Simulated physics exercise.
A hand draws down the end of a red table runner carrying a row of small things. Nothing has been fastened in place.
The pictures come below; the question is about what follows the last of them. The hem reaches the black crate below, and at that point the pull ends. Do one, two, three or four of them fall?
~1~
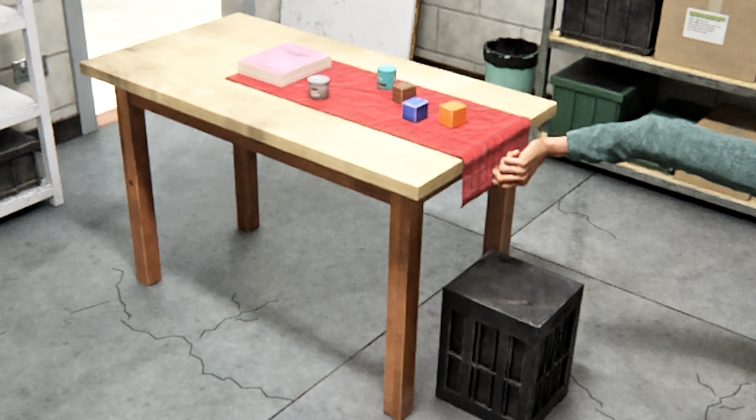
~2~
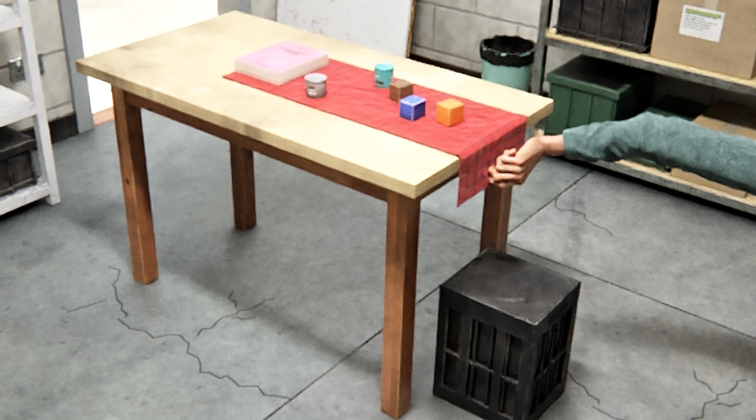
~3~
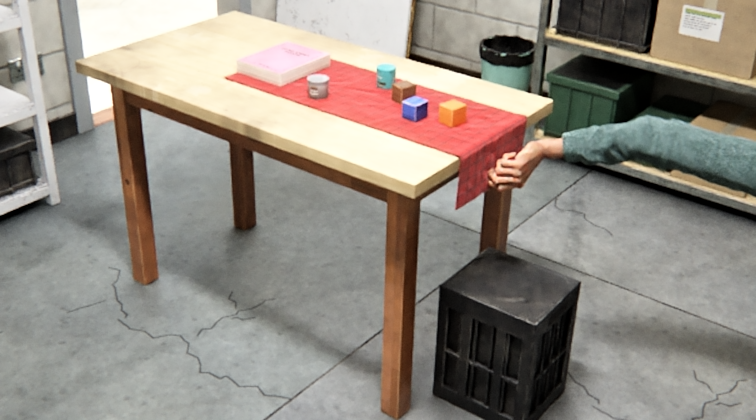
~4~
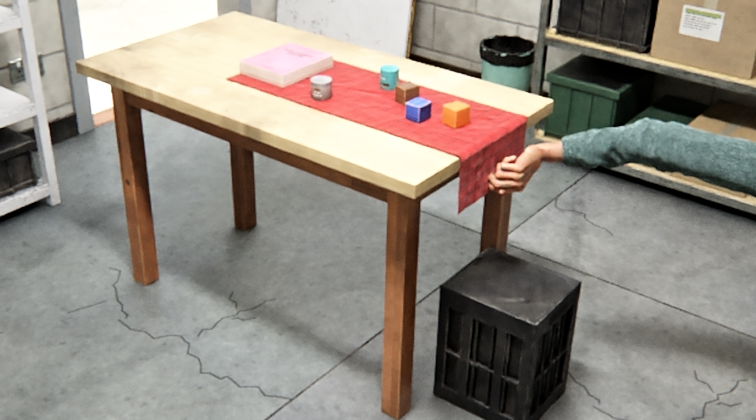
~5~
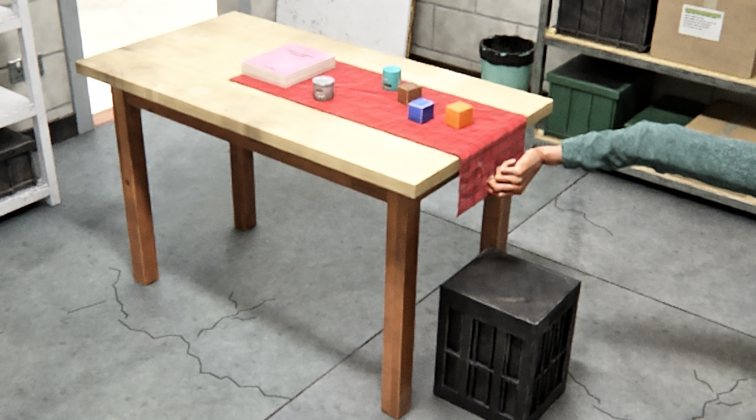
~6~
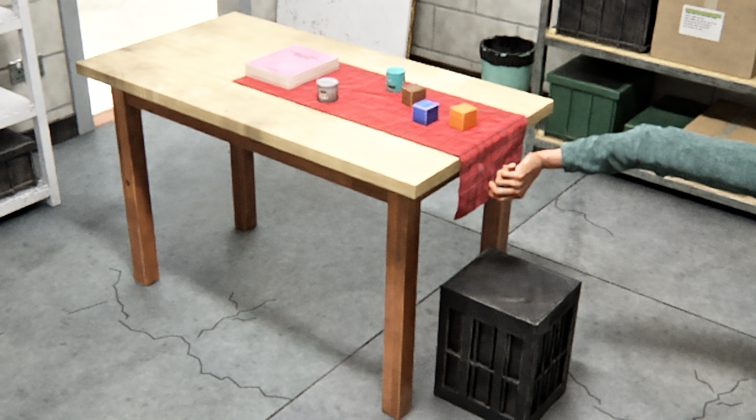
It is two.
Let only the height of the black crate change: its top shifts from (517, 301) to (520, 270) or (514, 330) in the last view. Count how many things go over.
1 and 3.
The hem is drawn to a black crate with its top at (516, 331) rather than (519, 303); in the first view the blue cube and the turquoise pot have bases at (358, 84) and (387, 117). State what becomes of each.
The blue cube stays on; the turquoise pot drops off.
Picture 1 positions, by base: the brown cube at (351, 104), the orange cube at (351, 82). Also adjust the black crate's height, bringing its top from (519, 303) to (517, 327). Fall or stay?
Brown cube stays, orange cube stays.
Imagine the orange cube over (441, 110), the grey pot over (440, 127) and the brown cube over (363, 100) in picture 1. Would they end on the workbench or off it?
In the end the orange cube is no longer on top, the grey pot is no longer on top, and the brown cube is still on top.
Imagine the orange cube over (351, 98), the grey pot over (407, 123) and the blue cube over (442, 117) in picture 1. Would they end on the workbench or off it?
Orange cube stays, grey pot gone, blue cube gone.
Soon after, hem near (489, 223); all still up.
After that, hem near (487, 256); orange cube gone.
And then, hem on the crate; orange cube and blue cube gone.
In the end, hem on the crate; orange cube and blue cube gone. The workbench loses two.
